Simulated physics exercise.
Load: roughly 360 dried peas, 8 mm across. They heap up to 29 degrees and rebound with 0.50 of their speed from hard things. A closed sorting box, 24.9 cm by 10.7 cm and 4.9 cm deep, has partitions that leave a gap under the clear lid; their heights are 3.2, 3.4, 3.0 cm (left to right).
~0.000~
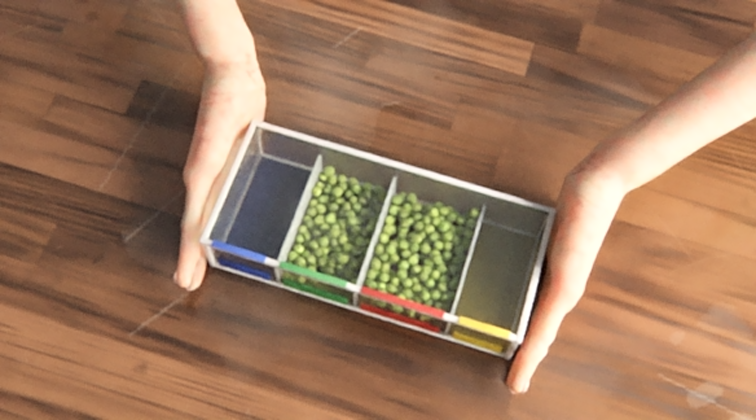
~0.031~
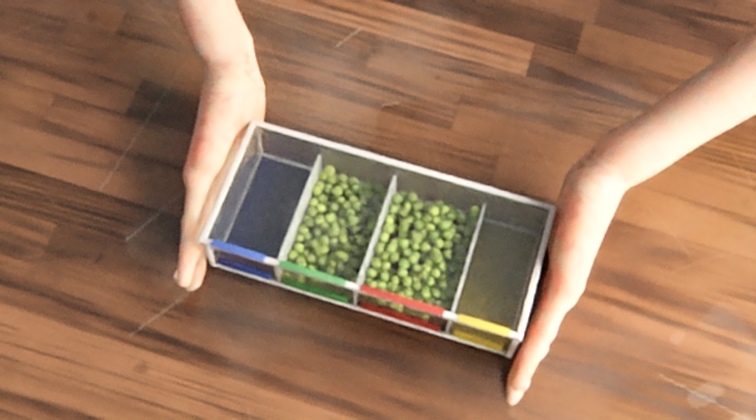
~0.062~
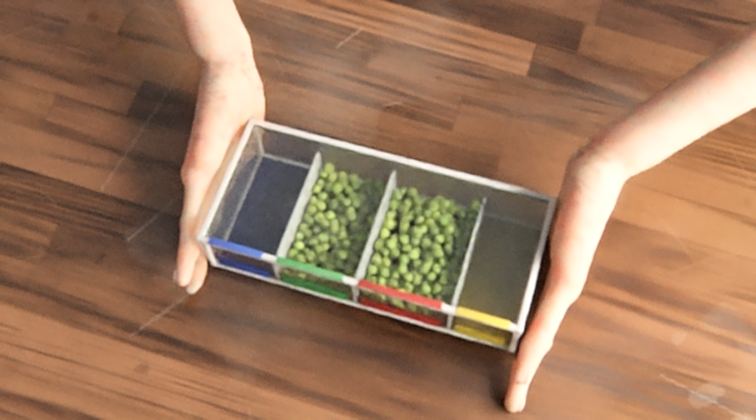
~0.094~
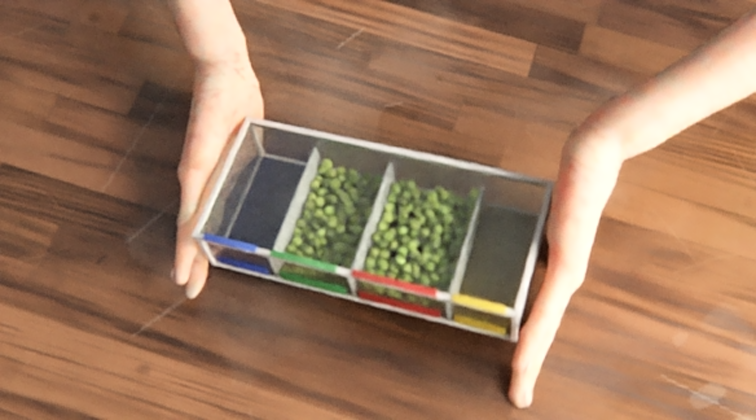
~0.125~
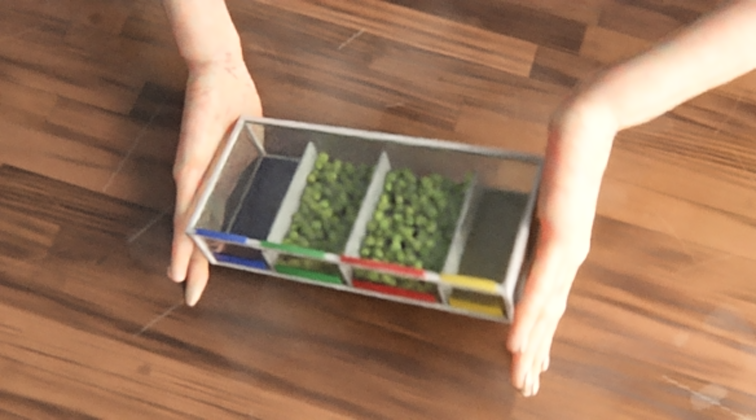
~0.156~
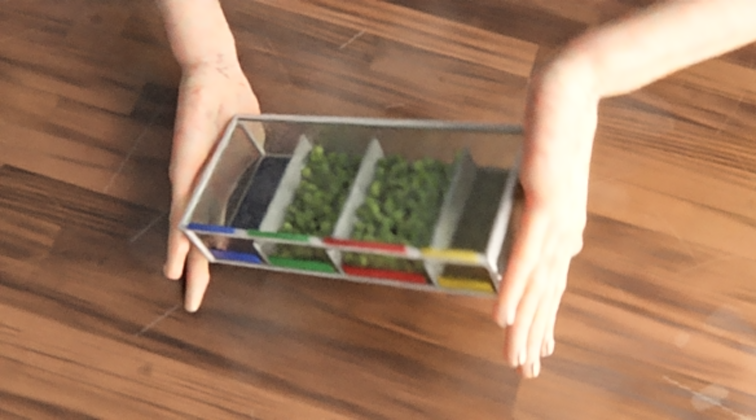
On a wooden surface, two hands tilting a clear four-section box, green peas in its two middle compartments, its colour-striped front edge rising.
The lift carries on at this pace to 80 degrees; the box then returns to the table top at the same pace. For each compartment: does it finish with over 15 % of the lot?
Red: Over, blue: Over, green: Over, yellow: Under.
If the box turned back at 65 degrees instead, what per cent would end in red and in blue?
In that case red 45; blue 10.
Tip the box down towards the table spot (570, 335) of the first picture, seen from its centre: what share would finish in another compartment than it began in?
About 35 per cent.
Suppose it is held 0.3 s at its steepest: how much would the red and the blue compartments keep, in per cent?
Red 40, blue 25.
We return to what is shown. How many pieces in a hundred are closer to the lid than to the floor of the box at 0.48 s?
Roughly 60 per cent.
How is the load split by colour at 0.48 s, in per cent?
Red 50, blue 10, green 40, yellow 0.
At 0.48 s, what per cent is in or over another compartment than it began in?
Roughly 10 per cent.
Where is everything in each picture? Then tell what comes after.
The first picture shows box tilt 0 degrees, front corners at (207, 240) and (517, 337); red 55 %, green 45 %.
The second picture shows box tilt 1 degrees, front corners at (206, 239) and (517, 334).
The third picture shows box tilt 4 degrees, front corners at (204, 237) and (517, 326), lowest corner left back.
The fourth picture shows box tilt 9 degrees, front corners at (199, 234) and (514, 312), lowest corner left back.
The fifth picture shows box tilt 16 degrees, front corners at (193, 230) and (505, 288), lowest corner left back.
The sixth picture shows box tilt 24 degrees, front corners at (185, 225) and (487, 258), lowest corner left back; red 55 %, green 45 %. The box's pace is about 250 degrees a second.
After 0.48 s, tilt 78 degrees; red 50 %, blue 10 %, green 40 %.
After 0.70 s, tilt 30 degrees; red 45 %, blue 20 %, green 35 %.
After 1.03 s, tilt 0 degrees; red 45 %, blue 20 %, green 30 %.
At rest (1.5 s), red 45 %, blue 20 %, green 30 %, yellow 0 %.
